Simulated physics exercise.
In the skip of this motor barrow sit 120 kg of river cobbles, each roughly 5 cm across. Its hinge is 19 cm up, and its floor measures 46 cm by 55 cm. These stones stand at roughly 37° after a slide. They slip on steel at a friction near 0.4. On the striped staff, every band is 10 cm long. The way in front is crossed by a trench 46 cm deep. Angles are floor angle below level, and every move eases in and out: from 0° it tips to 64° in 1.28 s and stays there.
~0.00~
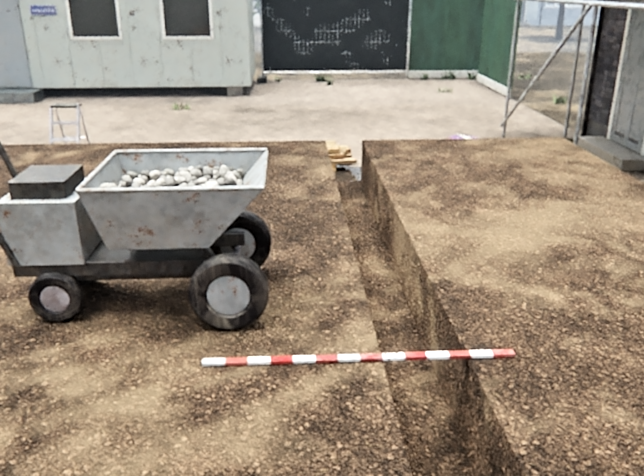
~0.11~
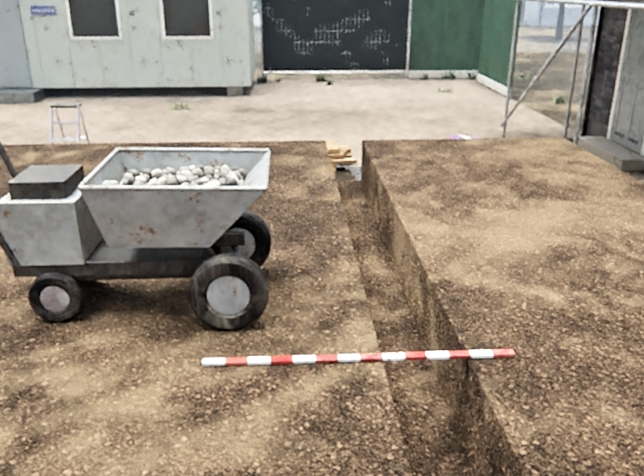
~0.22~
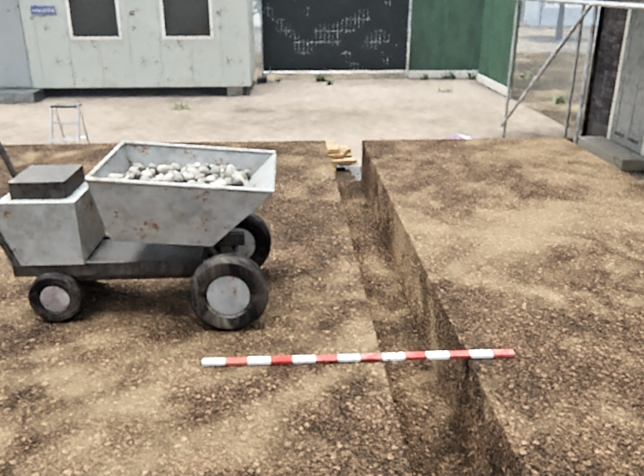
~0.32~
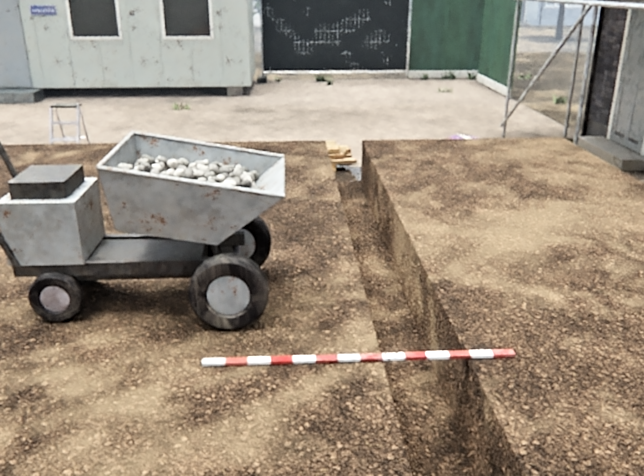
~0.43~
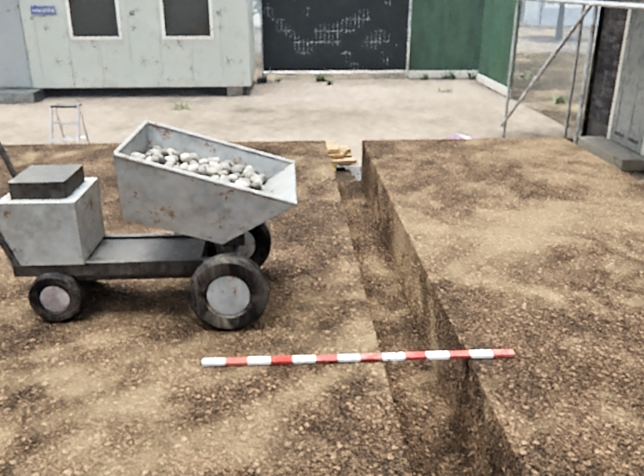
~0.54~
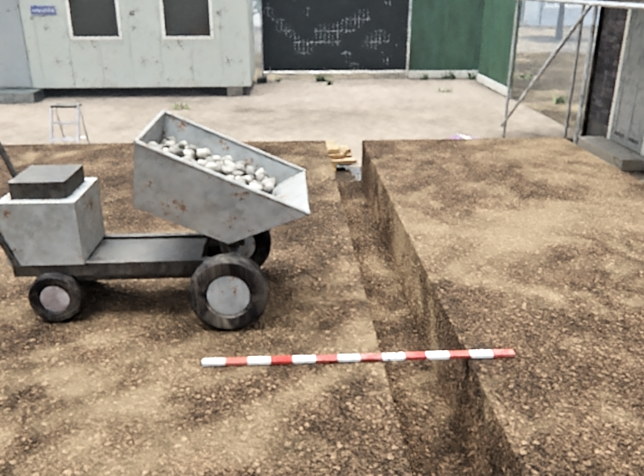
The clip shows a grey motor barrow loaded with pale cobbles standing left of a narrow trench, a red-and-white staff lying in the foreground. Its skip gradually tilts, the rear rising and the front lip lowering towards the right.
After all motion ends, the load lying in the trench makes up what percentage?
It makes up about 95 per cent.
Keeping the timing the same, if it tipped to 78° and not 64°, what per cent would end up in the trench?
Around 85 per cent would finish in the trench.
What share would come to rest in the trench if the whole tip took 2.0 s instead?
Near 95 per cent.
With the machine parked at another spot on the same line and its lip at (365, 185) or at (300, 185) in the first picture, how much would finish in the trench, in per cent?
Near 35 per cent from the first place, 95 from the second.
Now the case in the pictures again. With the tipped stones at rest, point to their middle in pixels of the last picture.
About (399, 354).
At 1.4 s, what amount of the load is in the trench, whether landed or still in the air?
Something like 25 in a hundred.
After 1.0 s the floor is at 54°; 100 % in the skip; the foremost stones are at (321, 219).
After 1.4 s the floor is at 64°; 70 % in the skip, 8 % short of the trench, 23 % in the trench; the foremost stones are at (422, 340).
After 1.7 s the floor is at 64°; 35 % in the skip, 7 % short of the trench, 57 % in the trench; the foremost stones are at (427, 346).
After 3.7 s the floor is at 64°; 0 % in the skip, 5 % short of the trench, 95 % in the trench; the foremost stones are at (426, 345).
